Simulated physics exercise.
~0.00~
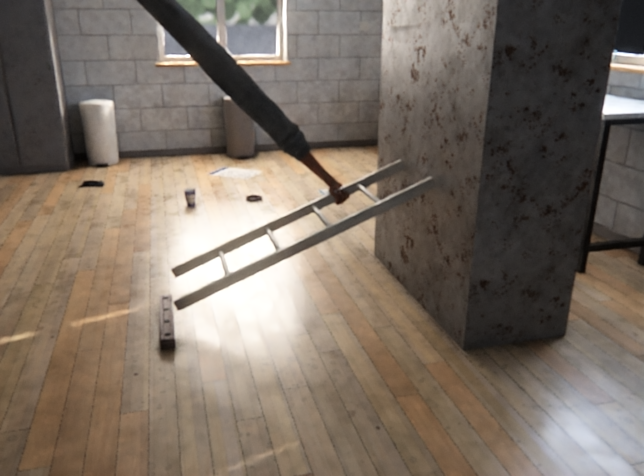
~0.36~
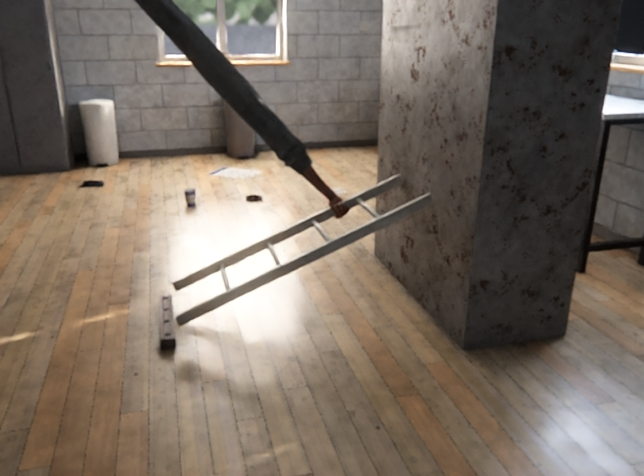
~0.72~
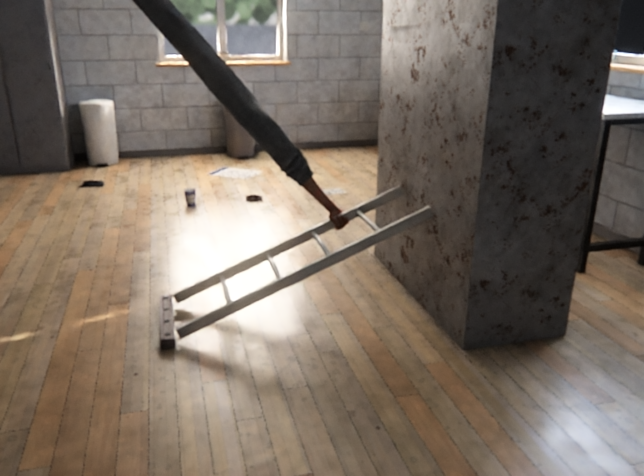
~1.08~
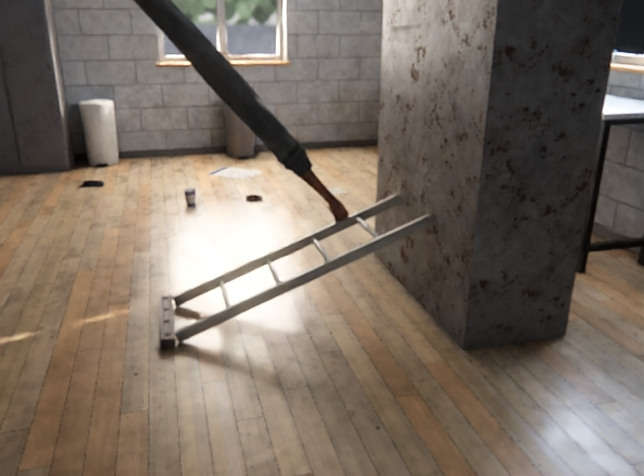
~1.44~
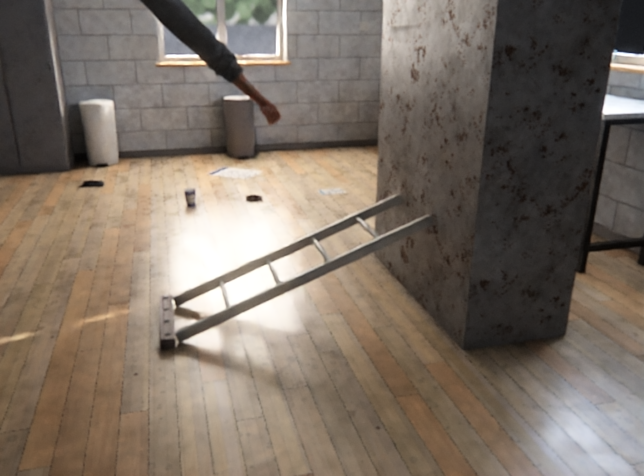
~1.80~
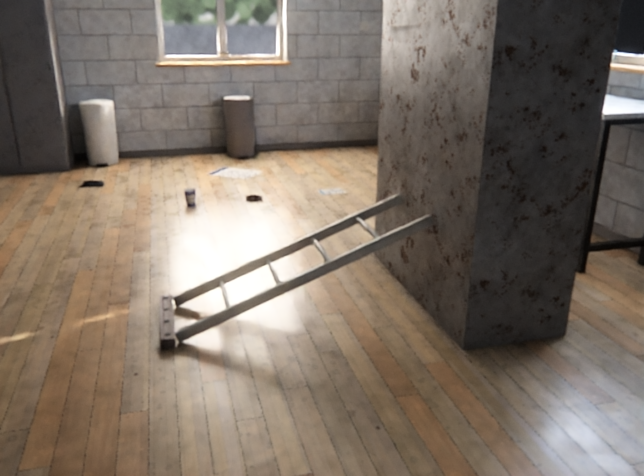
An arm in a dark sleeve reaches down from the upper left into a sunlit room with a wooden floor and pale block walls, seen from a fixed, slightly raised view. Its hand holds a small white ladder at a low slant towards a mottled grey pillar on the right, near a short batten lying on the floor at left. The hand lowers the ladder until its foot settles by the batten and its upper end leans against the pillar. The hand then lets go and draws back out of view. The ladder stays leaning, still, with the batten unmoved.
